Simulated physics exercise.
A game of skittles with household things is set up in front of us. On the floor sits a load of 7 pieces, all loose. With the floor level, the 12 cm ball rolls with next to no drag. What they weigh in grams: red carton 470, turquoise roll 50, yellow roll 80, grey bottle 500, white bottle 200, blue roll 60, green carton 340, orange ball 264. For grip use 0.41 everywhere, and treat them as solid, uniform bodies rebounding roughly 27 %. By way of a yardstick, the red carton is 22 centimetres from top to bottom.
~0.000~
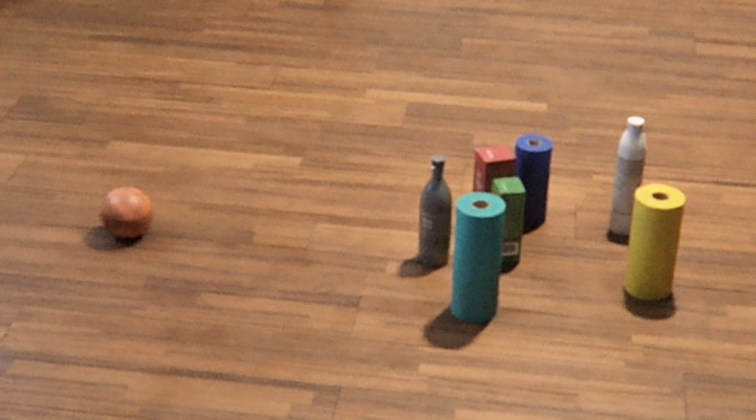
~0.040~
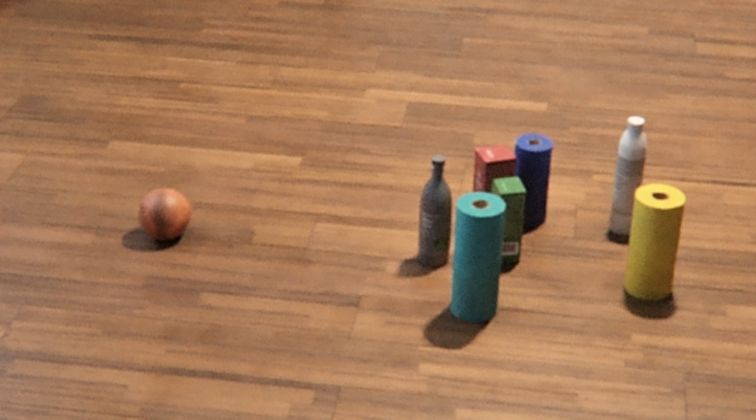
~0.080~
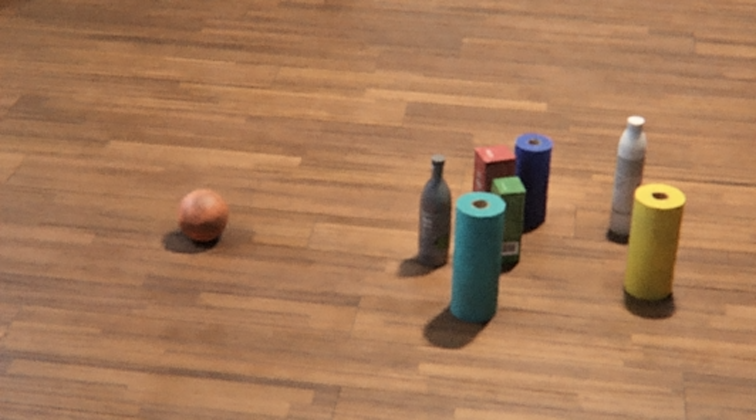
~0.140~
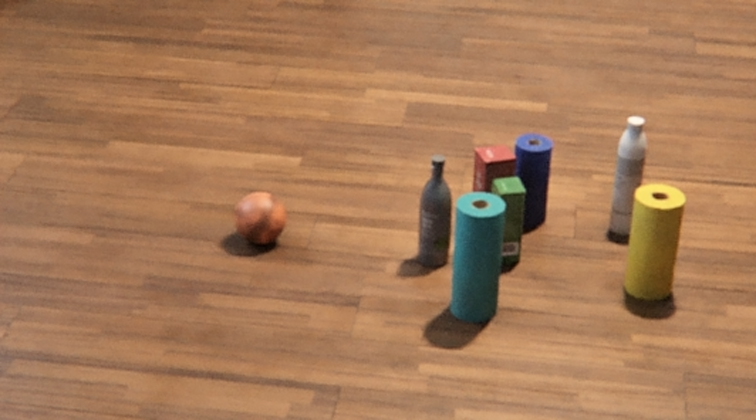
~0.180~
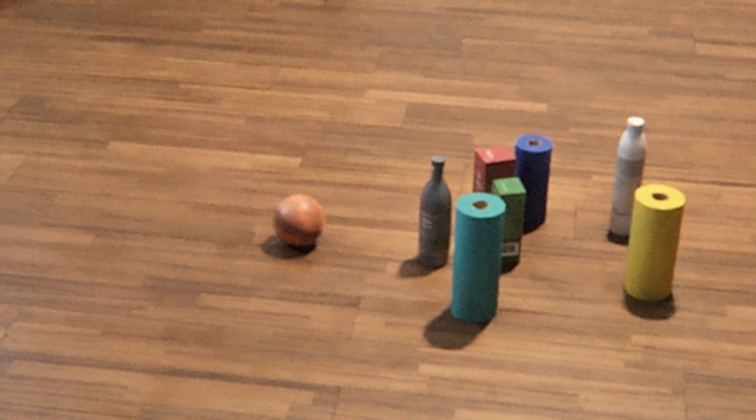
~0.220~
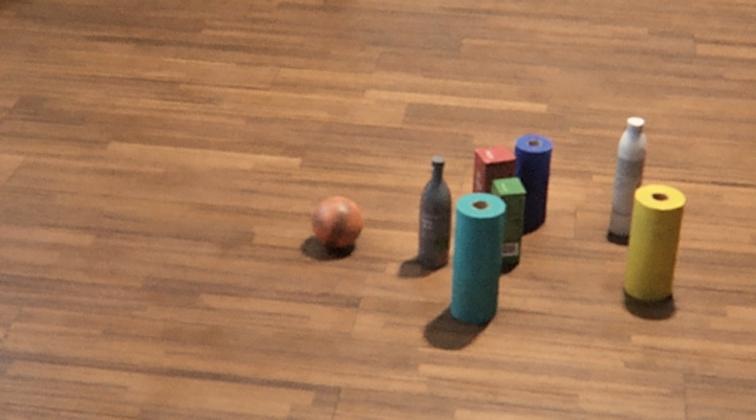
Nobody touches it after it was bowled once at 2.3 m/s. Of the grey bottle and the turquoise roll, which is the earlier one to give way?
It is the first of the two.
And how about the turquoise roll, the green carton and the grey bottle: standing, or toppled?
Here's how it ends: The turquoise roll never goes down, the green carton never goes down, and the grey bottle comes down.
By 0.42 s, ball has run 75 cm; orange ball near (442, 207); grey bottle tilted 10° near (465, 218).
By 0.72 s, ball has run 85 cm; orange ball near (461, 166); grey bottle on its side near (519, 281).
By 1.12 s, ball has run 102 cm; orange ball near (479, 118); grey bottle on its side near (521, 282).
By 1.72 s, ball has run 135 cm; orange ball near (502, 57); grey bottle on its side near (520, 283).
When it is over (2.0 s), lying over on the floor, grey bottle; the other 6 within 8 cm of the start. End places, in pixels of the last picture, grey bottle near (521, 282), turquoise roll near (477, 259). Grey bottle went at 0.56 s; turquoise roll was never lost.
